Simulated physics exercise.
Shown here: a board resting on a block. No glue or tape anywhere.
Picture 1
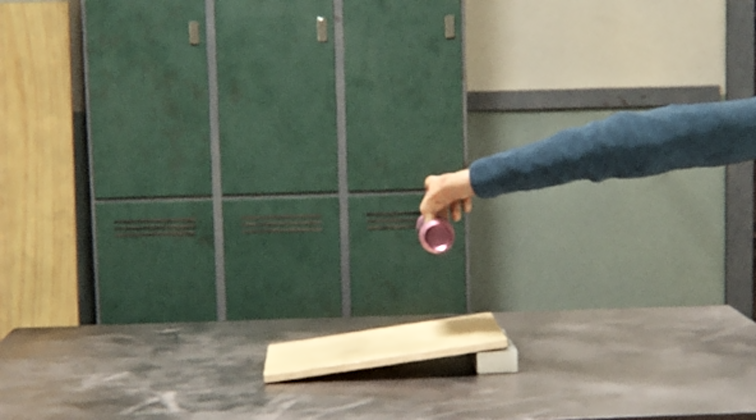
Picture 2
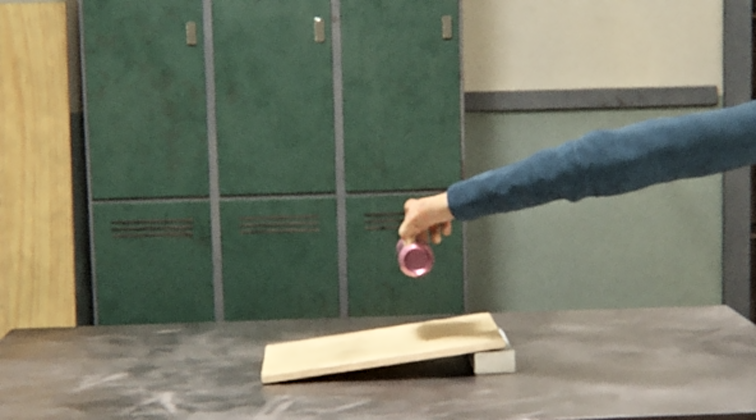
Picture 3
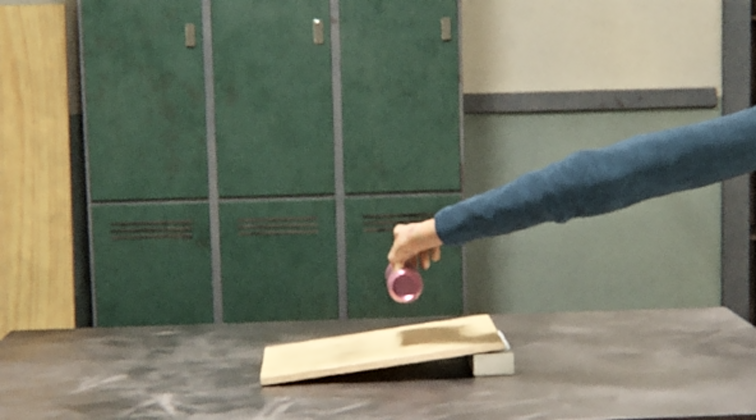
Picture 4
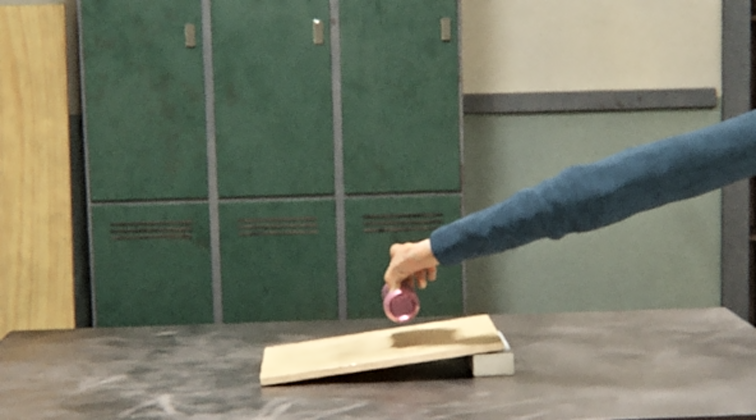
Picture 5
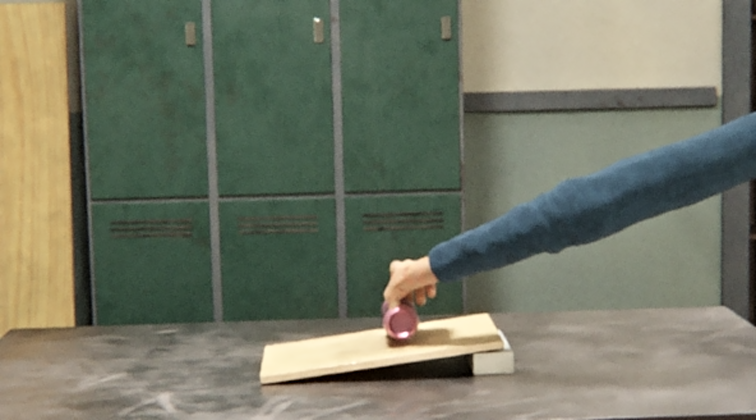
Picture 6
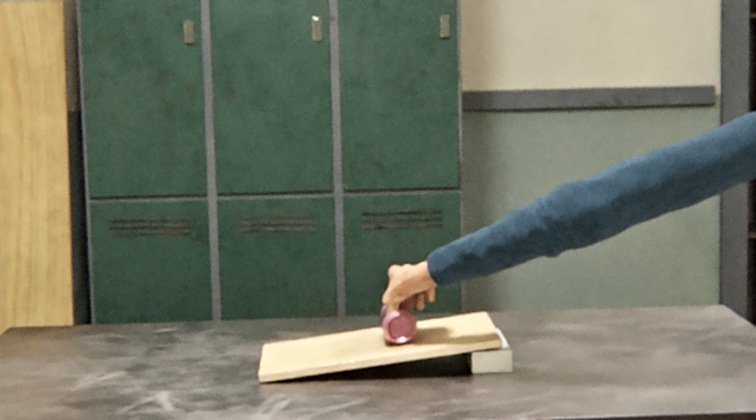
A hand lowers a pink can leftward and down onto a sloping board.
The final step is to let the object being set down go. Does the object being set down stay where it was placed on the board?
No.
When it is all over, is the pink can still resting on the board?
In the end it goes over the edge.
Then, 1.00 s past the last view, pink can now off the board.
Then, 1.80 s past the last view, things are still on the move.
Then, 2.50 s past the last view, as before.
Finally, off the board, pink can. The pink can goes downhill.
